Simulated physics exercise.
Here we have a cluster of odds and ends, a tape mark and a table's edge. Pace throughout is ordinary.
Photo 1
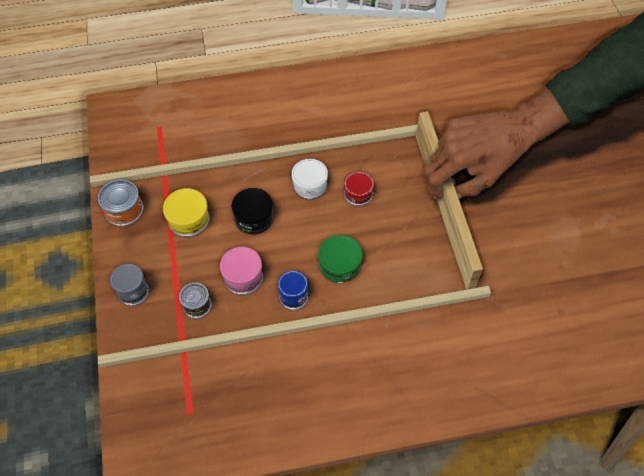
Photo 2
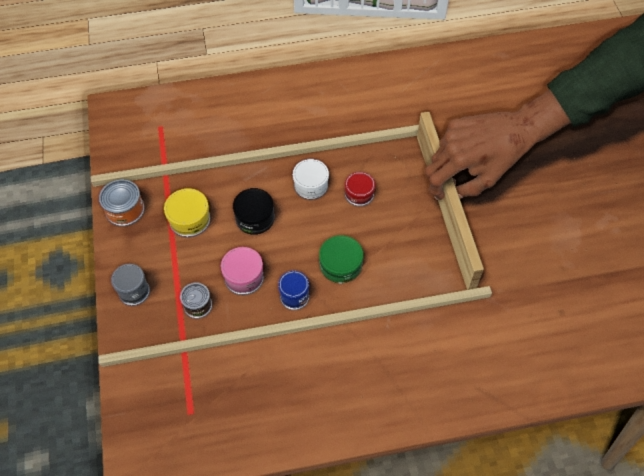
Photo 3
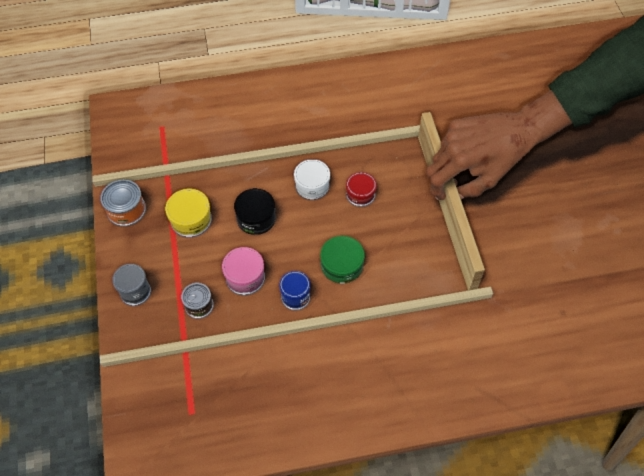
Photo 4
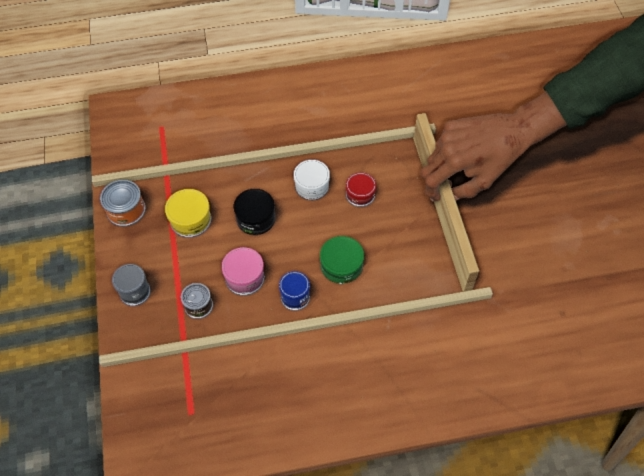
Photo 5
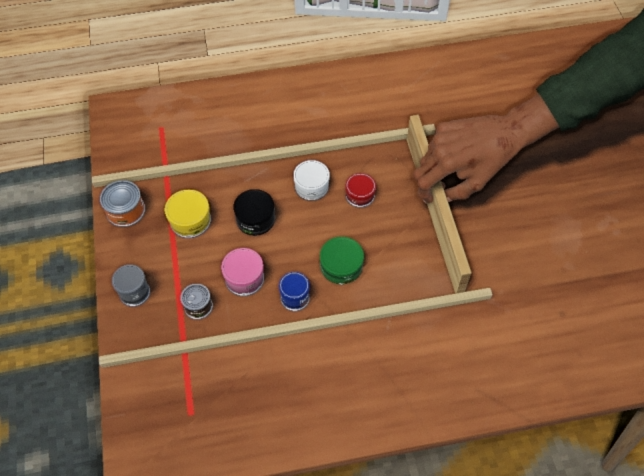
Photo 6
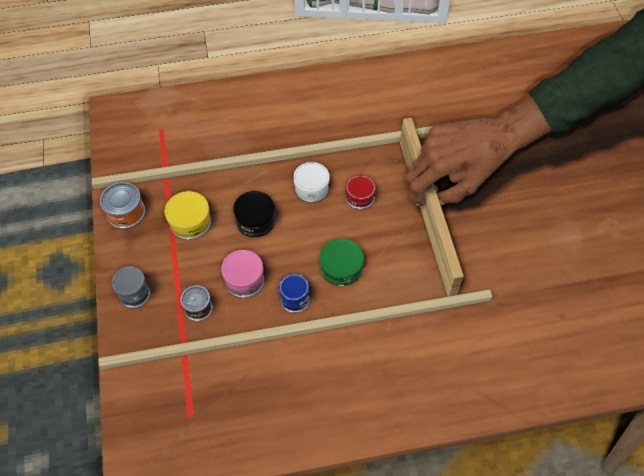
A hand holds still, then slides a wooden board slightly left toward several small pots.
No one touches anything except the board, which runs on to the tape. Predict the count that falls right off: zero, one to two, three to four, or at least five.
Going by the pictures, one or two pieces get pushed right off.
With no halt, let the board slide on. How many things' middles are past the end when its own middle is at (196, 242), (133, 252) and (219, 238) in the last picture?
Counts by place: 0 / 6 / 0.
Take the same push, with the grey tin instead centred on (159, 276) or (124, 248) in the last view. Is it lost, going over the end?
Place by place, it goes down, then holds its place.
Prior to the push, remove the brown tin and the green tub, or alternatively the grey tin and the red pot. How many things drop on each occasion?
First 0, then 0.
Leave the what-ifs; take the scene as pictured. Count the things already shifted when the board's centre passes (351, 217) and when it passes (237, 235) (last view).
By the first moment it's 3, by the second it's 8.
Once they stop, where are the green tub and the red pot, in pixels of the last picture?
About (155, 296), and about (157, 247).
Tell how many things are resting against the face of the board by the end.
I count 4 of them.
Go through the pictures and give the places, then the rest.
The first picture shows orange tin (121, 203); grey tin (130, 285); brown tin (196, 301); board (447, 197); tape (173, 254).
The second picture shows grey tin (131, 285); red pot (360, 189).
The third picture shows brown tin (198, 301); black tub (255, 212).
The fourth picture shows orange tin (123, 203); yellow pot (189, 214).
The fifth picture shows grey tin (132, 286); pink pot (244, 272).
The sixth picture shows orange tin (123, 205); grey tin (131, 287); brown tin (197, 303); board (429, 204); tape (174, 257).
Soon after, none off yet; orange tin at rest near (123, 205); grey tin at rest near (131, 287); brown tin at rest near (197, 303).
Then, none off yet; orange tin at rest near (123, 205); grey tin at rest near (131, 287); brown tin moving near (189, 307).
At rest, the number that fall off is one or two; fallen, grey tin.
